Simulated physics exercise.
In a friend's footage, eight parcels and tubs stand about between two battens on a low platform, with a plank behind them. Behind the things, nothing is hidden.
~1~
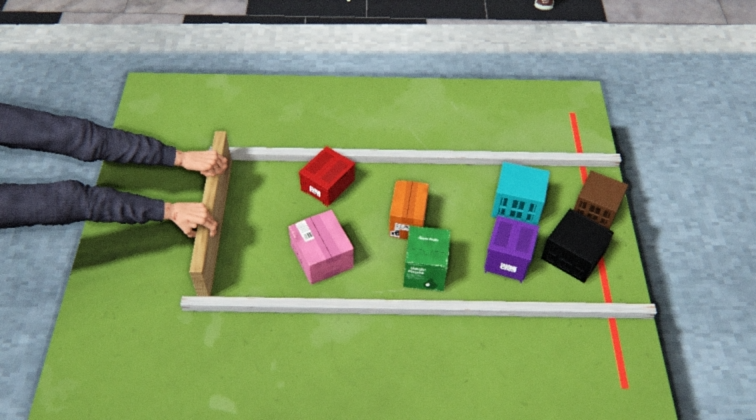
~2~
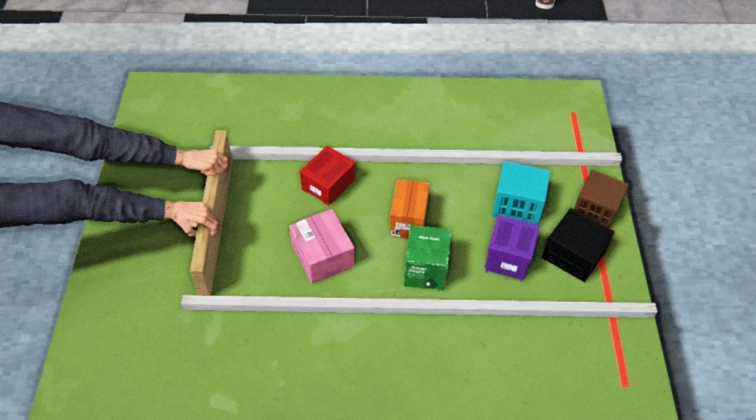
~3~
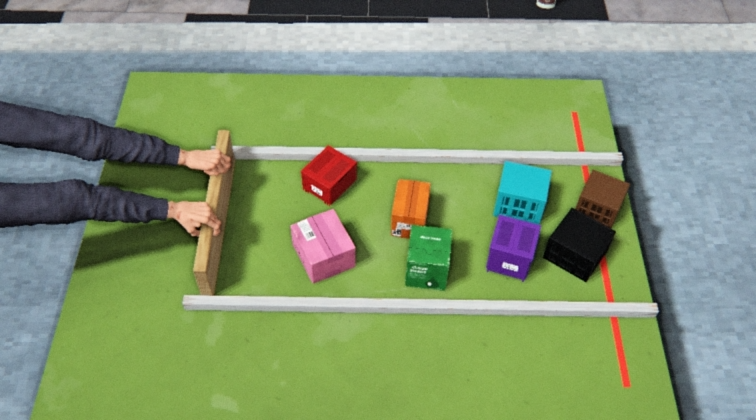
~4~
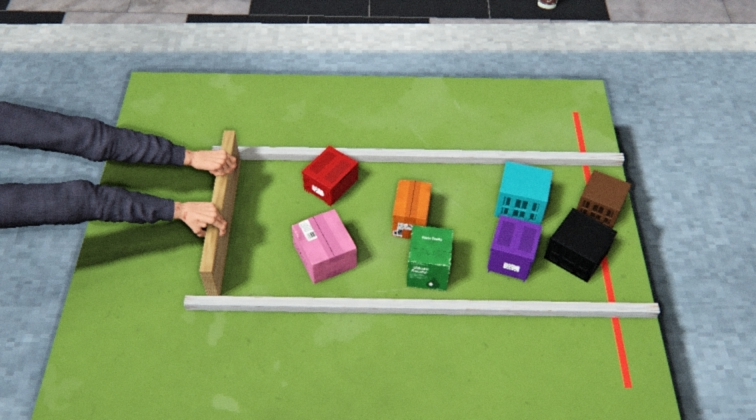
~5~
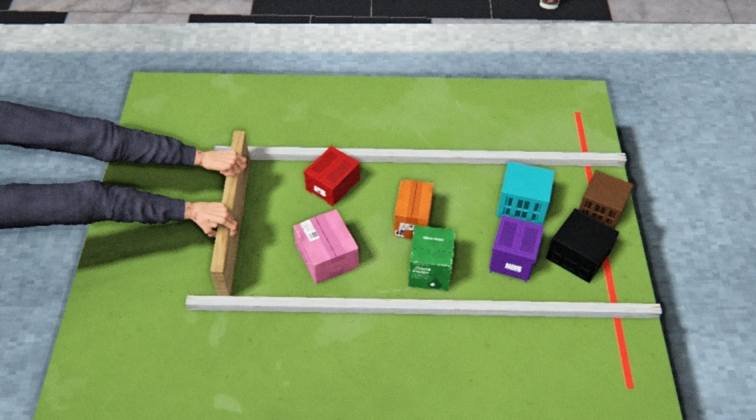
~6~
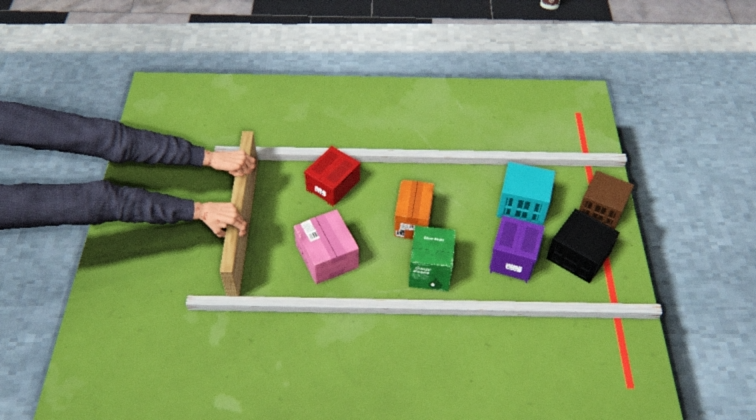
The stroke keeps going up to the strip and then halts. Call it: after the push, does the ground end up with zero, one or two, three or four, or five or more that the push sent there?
The ground ends up with five or more.
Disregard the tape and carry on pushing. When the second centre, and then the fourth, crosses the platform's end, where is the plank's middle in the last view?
The middle is near (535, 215) first and near (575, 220) after.
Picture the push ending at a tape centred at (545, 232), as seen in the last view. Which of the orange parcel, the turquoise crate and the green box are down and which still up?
Well, the orange parcel hangs in there, the turquoise crate hangs in there, and the green box hangs in there.
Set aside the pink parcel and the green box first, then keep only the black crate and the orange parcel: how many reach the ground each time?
You'd count 3 the first time and 3 the second time.
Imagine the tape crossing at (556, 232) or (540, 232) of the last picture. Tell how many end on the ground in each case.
In order, the counts are 3 and 3.
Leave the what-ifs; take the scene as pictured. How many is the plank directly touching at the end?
3 of them.
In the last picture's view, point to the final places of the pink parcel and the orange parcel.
You'll see the pink parcel at (636, 261), with the orange parcel at (619, 213).
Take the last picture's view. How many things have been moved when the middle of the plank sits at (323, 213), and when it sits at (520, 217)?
That gives 2 for the first and 8 for the second.
Soon after, none off yet; brown crate at rest near (605, 200); black crate at rest near (583, 246); turquoise crate at rest near (526, 194).
Then, none off yet; brown crate at rest near (605, 200); black crate moved a little near (609, 244); turquoise crate at rest near (526, 194).
Further on, one off so far; brown crate moved about its own width near (634, 202); black crate falling near (670, 307); turquoise crate moved about its own width near (592, 197).
By the end, the number that fall off is five or more; fallen, green box, purple tote, turquoise crate, black crate and brown crate.
